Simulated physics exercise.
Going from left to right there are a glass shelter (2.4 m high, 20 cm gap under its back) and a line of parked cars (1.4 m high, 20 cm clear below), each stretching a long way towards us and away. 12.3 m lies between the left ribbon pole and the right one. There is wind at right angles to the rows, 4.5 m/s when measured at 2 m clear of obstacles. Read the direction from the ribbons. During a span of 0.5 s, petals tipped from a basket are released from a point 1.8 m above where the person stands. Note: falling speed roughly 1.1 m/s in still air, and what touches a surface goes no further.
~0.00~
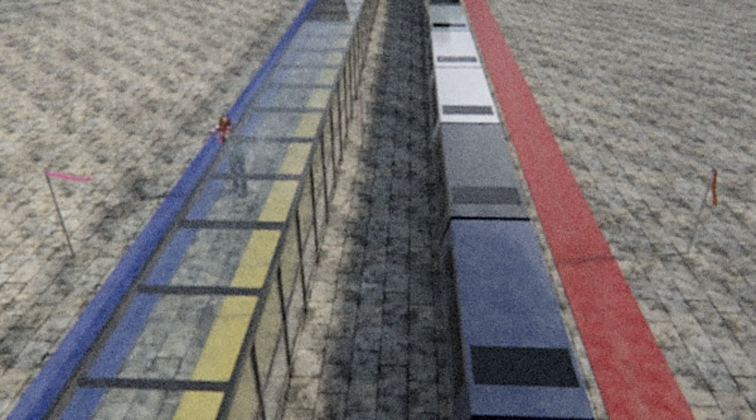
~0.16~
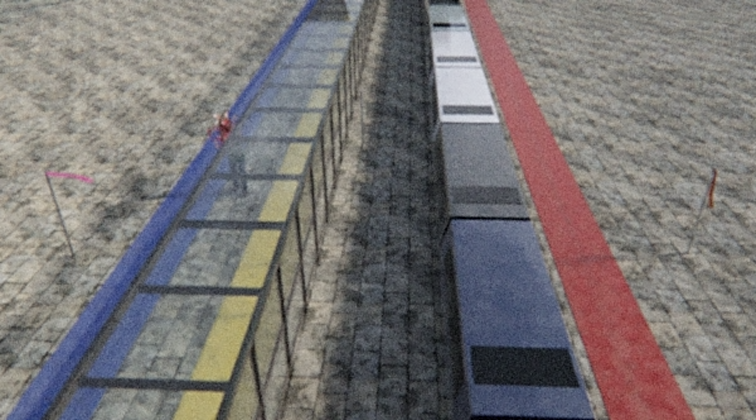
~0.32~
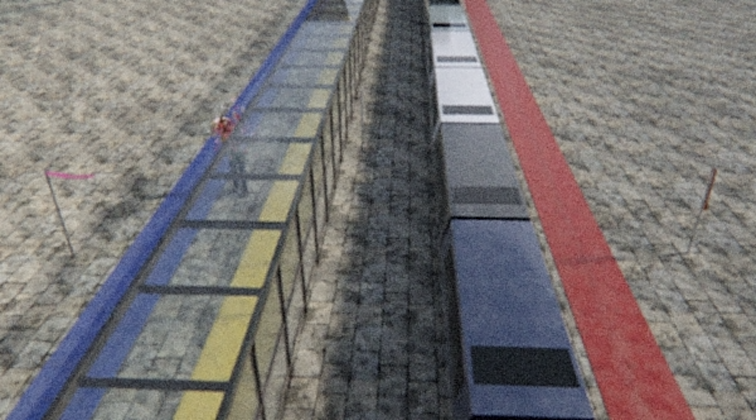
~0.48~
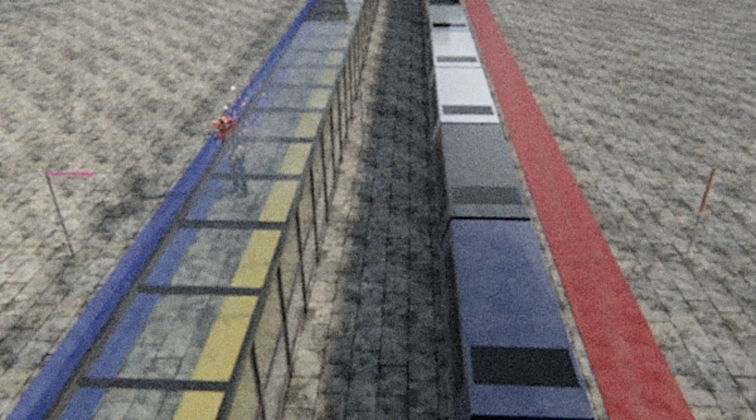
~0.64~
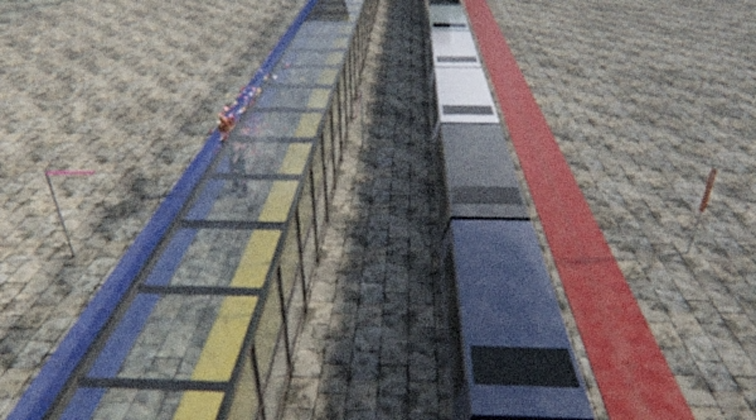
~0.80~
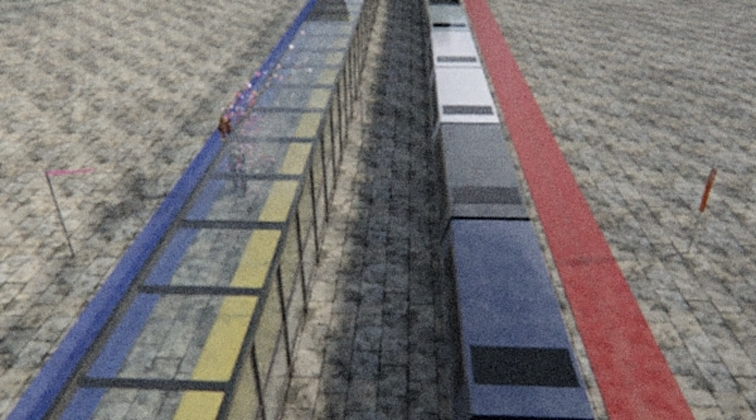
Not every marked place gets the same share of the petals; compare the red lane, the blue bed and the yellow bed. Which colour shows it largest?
I would say yellow.
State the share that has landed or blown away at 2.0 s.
40 %.
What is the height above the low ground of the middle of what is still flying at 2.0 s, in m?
Somewhere near 1.2 metres, I'd say.
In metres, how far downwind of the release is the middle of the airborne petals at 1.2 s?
Around 1.0 m.
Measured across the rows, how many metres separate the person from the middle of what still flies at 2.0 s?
That comes to around 1.5 m.
After 1.2 s, 11 % is no longer flying here, and 0 % lies on the blue bed, 1 % on the yellow bed and 0 % on the red lane; the middle of what still flies is 1.6 m above the low ground, near (265, 143).
After 2.0 s, 39 % is no longer flying here, and 0 % lies on the blue bed, 18 % on the yellow bed and 0 % on the red lane; the middle of what still flies is 1.3 m above the low ground, near (285, 155).
After 3.5 s, 78 % is no longer flying here, and 0 % lies on the blue bed, 41 % on the yellow bed and 0 % on the red lane; the middle of what still flies is 2.1 m above the low ground, near (506, 123).
After 8.0 s, 96 % is no longer flying here, and 0 % lies on the blue bed, 45 % on the yellow bed and 1 % on the red lane.
After 45.0 s, 100 % is no longer flying here, and 0 % lies on the blue bed, 45 % on the yellow bed and 2 % on the red lane.
